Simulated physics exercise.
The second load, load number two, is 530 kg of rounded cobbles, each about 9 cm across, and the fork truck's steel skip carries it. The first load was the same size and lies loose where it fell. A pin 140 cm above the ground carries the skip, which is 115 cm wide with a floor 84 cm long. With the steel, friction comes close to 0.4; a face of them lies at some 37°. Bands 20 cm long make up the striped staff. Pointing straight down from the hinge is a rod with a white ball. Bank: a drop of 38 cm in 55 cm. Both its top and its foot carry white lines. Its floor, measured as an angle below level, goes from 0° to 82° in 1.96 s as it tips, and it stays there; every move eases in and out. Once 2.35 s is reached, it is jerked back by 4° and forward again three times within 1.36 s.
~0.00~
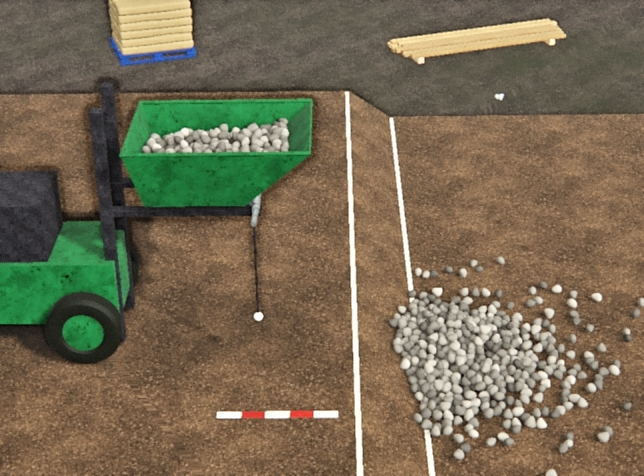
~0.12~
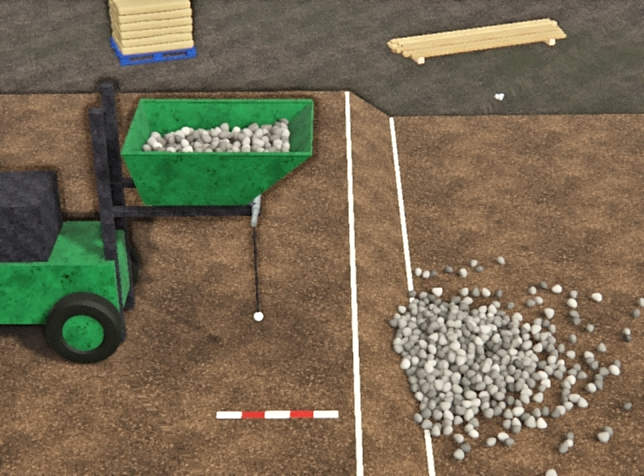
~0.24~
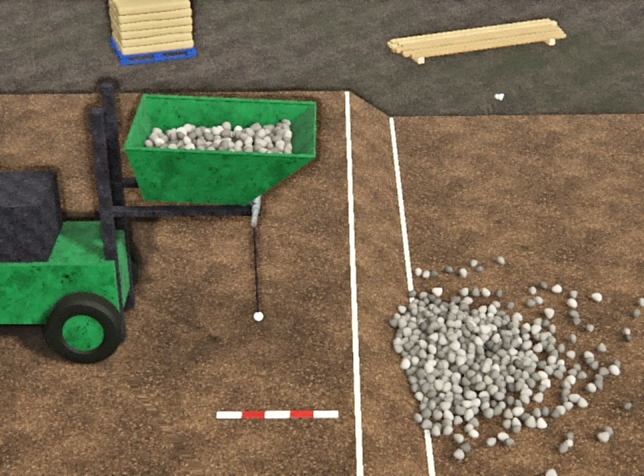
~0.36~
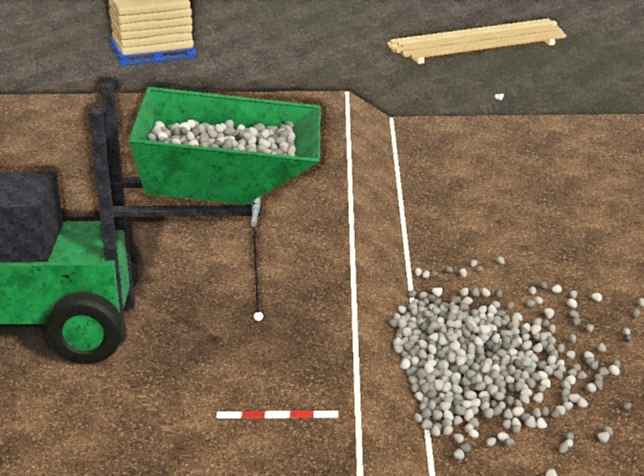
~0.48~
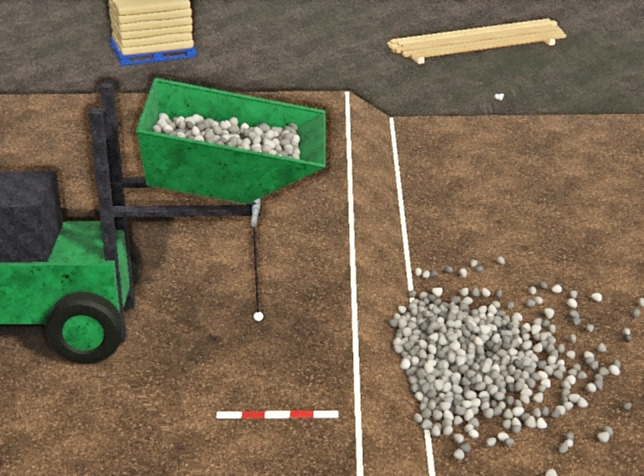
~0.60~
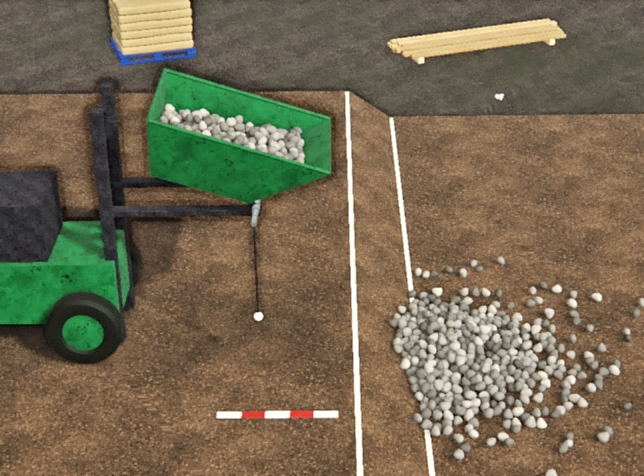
On a patch of brown dirt, a green skip full of rounded grey stones, carried on a fork truck, slowly tilted down toward the right, while a loose heap of similar stones lay still beyond the white lines.
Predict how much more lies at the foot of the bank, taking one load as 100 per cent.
Some 72 per cent is added.
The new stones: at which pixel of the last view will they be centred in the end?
Middle: Approx. (433, 344) px.
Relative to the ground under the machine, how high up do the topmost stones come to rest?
Around 4 centimetres above that ground.
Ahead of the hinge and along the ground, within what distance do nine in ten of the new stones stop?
About 210 cm.
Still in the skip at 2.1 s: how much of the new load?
Roughly 20 parts in a hundred of the load.
After 1.5 s the floor is at 69°; in per cent of one load, 99 in the skip, 9 on the top or the slope, 91 at the foot of the bank; the foremost stones are past the picture's edge.
After 2.1 s the floor is at 82°; in per cent of one load, 20 in the skip, 70 on the top or the slope, 109 at the foot of the bank; the foremost stones are past the picture's edge.
After 4.2 s the floor is at 82°; in per cent of one load, 0 in the skip, 36 on the top or the slope, 163 at the foot of the bank; the foremost stones are past the picture's edge.
After 6.8 s the floor is at 82°; in per cent of one load, 0 in the skip, 36 on the top or the slope, 163 at the foot of the bank; the foremost stones are past the picture's edge. Net gain at the foot of the bank, 72.
